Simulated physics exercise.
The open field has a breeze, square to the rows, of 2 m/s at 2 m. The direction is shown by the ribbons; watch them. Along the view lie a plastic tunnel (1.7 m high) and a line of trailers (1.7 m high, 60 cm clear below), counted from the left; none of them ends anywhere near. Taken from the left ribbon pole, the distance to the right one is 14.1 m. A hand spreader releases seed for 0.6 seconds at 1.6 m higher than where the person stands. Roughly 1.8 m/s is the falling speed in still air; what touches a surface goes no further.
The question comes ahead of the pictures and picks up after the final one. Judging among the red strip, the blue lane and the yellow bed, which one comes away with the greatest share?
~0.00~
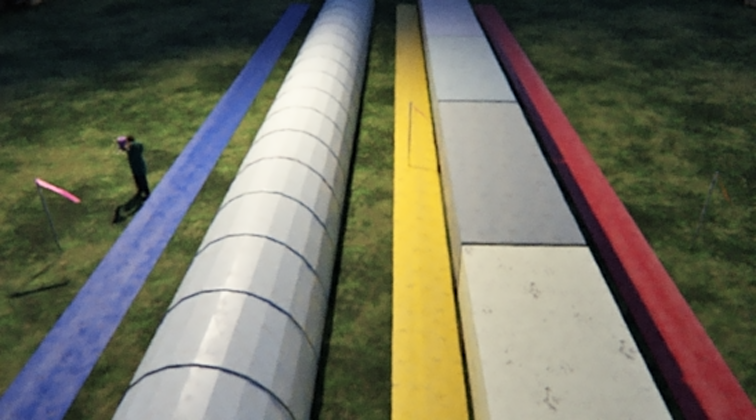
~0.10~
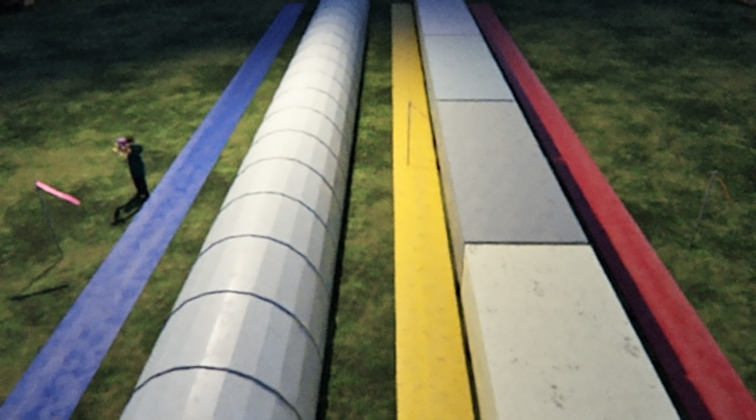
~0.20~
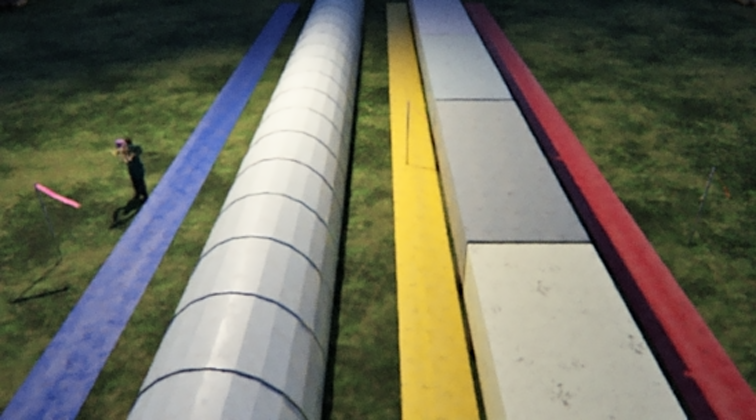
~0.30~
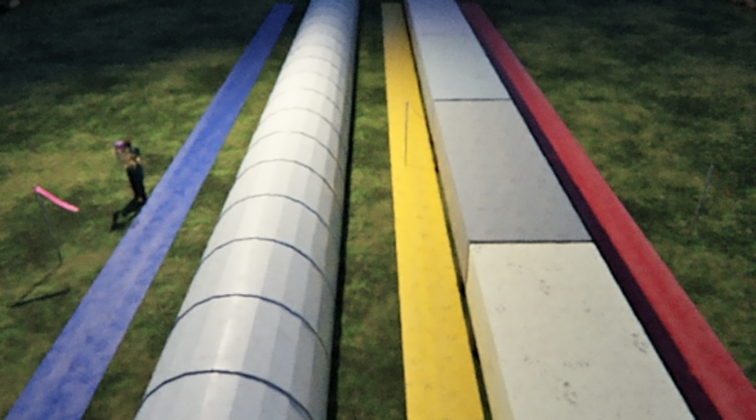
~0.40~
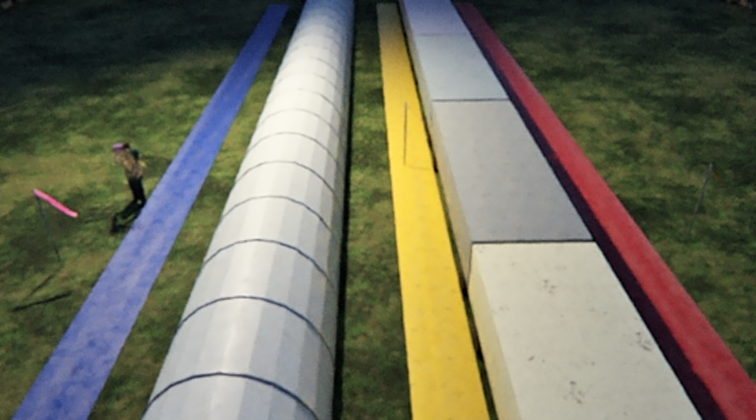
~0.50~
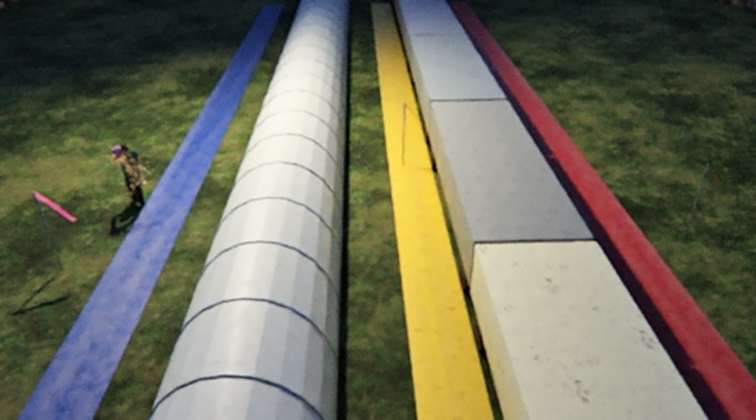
The greatest share goes to blue.
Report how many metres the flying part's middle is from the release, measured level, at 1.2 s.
It comes to roughly 1.0 m.
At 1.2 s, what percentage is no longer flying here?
I'd put it close to 25 %.
After 1.2 s, 26 % is no longer flying here, and 25 % lies on the blue lane, 0 % on the yellow bed and 0 % on the red strip; the middle of what still flies is 0.6 m above the low ground, near (161, 196).
After 2.0 s, 91 % is no longer flying here, and 79 % lies on the blue lane, 0 % on the yellow bed and 0 % on the red strip.
After 3.5 s, 100 % is no longer flying here, and 80 % lies on the blue lane, 0 % on the yellow bed and 0 % on the red strip.
After 8.0 s, 100 % is no longer flying here, and 80 % lies on the blue lane, 0 % on the yellow bed and 0 % on the red strip.
After 45.0 s, 100 % is no longer flying here, and 80 % lies on the blue lane, 0 % on the yellow bed and 0 % on the red strip.
